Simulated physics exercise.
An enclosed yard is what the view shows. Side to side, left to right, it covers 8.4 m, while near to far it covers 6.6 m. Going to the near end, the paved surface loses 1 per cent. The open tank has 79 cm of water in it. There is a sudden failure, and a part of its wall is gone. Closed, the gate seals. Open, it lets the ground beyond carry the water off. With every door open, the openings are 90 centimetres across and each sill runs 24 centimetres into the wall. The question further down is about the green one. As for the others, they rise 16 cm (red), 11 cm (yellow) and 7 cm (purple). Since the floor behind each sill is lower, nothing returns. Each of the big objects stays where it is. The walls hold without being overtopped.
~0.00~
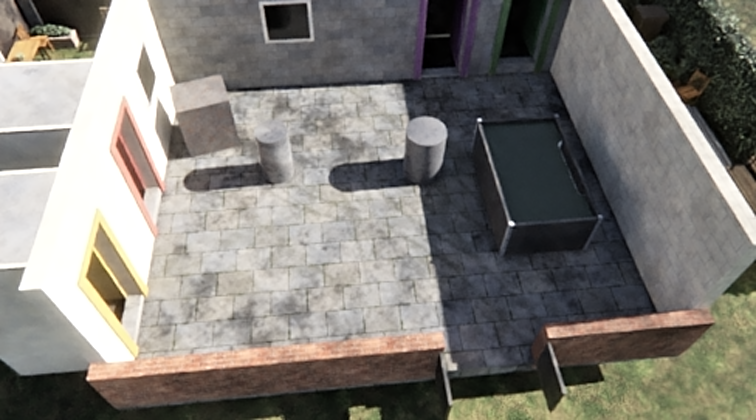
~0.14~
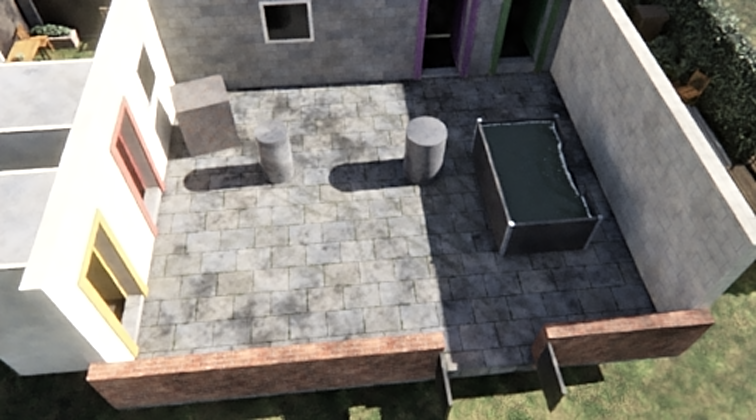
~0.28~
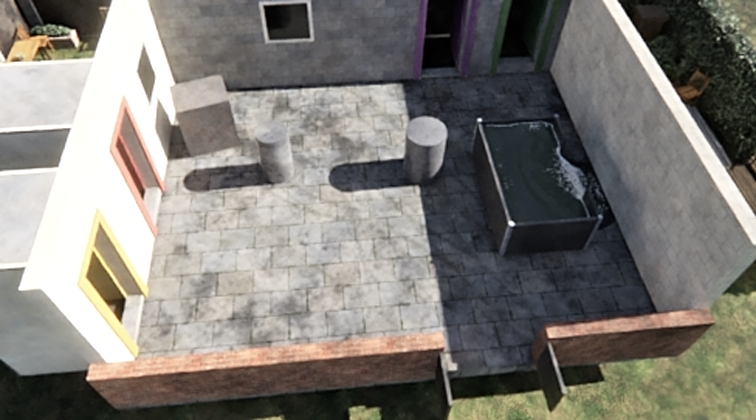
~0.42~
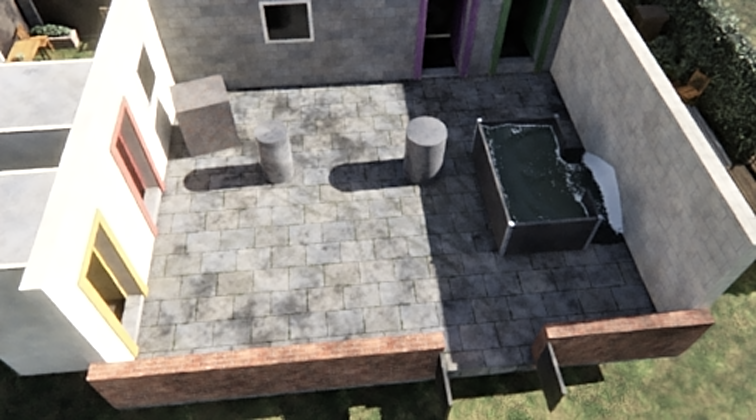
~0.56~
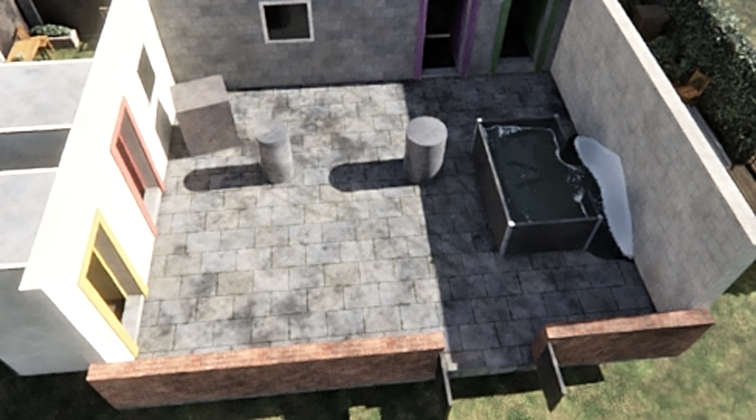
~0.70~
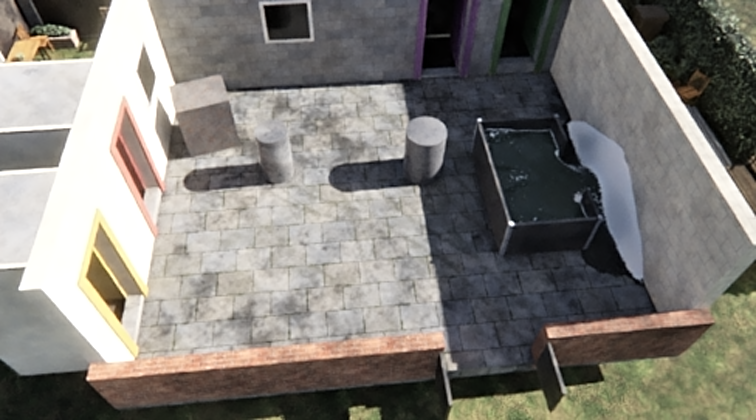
In a walled, paved yard with two stone cylinders, the dark water in an open tank broke out through its right side, then poured onto the paving and spread along the right-hand wall.
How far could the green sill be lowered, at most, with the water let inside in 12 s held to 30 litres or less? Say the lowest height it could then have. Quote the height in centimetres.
It could then stand at about 22 cm.
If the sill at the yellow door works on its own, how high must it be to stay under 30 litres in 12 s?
About 6.5 cm at yellow.
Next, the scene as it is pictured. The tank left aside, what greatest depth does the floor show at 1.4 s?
Up to some 55 cm.
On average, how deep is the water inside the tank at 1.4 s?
I'd put it at some 46 centimetres on average.
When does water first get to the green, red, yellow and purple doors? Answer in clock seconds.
Green 1.3 seconds, red 6.5 seconds, yellow 5.0 seconds, purple 1.8 seconds.
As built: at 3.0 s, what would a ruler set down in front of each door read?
At the green door the depth is 24 cm, at red 0 cm, at yellow 0 cm and at purple 10 cm.
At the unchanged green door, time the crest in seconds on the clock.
The level tops out around 2.0 s.
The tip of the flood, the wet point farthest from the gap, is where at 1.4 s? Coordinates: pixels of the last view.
Close to pixel (547, 74).
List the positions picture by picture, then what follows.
In the first frame, the open tank at (534, 169) is whole and still, 79 cm deep; the green door at (523, 35) is dry.
In the second frame, the gap is at (566, 186), the front 0.3 m out at a hidden place; the back of the open tank holds 79 cm.
In the third frame, water pours out at (565, 186) and has run 0.8 m, to (610, 211); about 12 cm deep outside, 74 cm at the back.
In the fourth frame, water pours out at (565, 187) and has run 0.9 m, to (622, 237); about 20 cm deep outside, 67 cm at the back.
In the fifth frame, the front is at (631, 259), 1.2 m from the gap at (565, 186); 1.9 m2 of floor is wet, 68 cm left at the back.
In the sixth frame, water pours out at (566, 186) and has run 1.6 m, to (642, 283); about 17 cm deep outside, 67 cm at the back; 1.8 m in a straight line remain to the green door at (523, 35).
After 1.4 s water covers 15 % of the floor, deepest (55 cm) near (600, 196); 12 cm at the green door, 0 litres in over its 25 cm sill.
After 3.0 s water covers 35 % of the floor, deepest (31 cm) near (600, 196); 24 cm at the green door, 14 litres in over its 25 cm sill.
After 12.0 s water covers 100 % of the floor, deepest (12 cm) near (288, 370); 4 cm at the green door, 16 litres in over its 25 cm sill.
At the green door as built, the water arrived by 1.4 s and peaked near 33 cm at 2.0 s.
Run again over the same 12 s with other heights there, 55 litres in over 19 cm, 12 litres over 26 cm. The limit of 30 litres is kept from about 22 cm up.
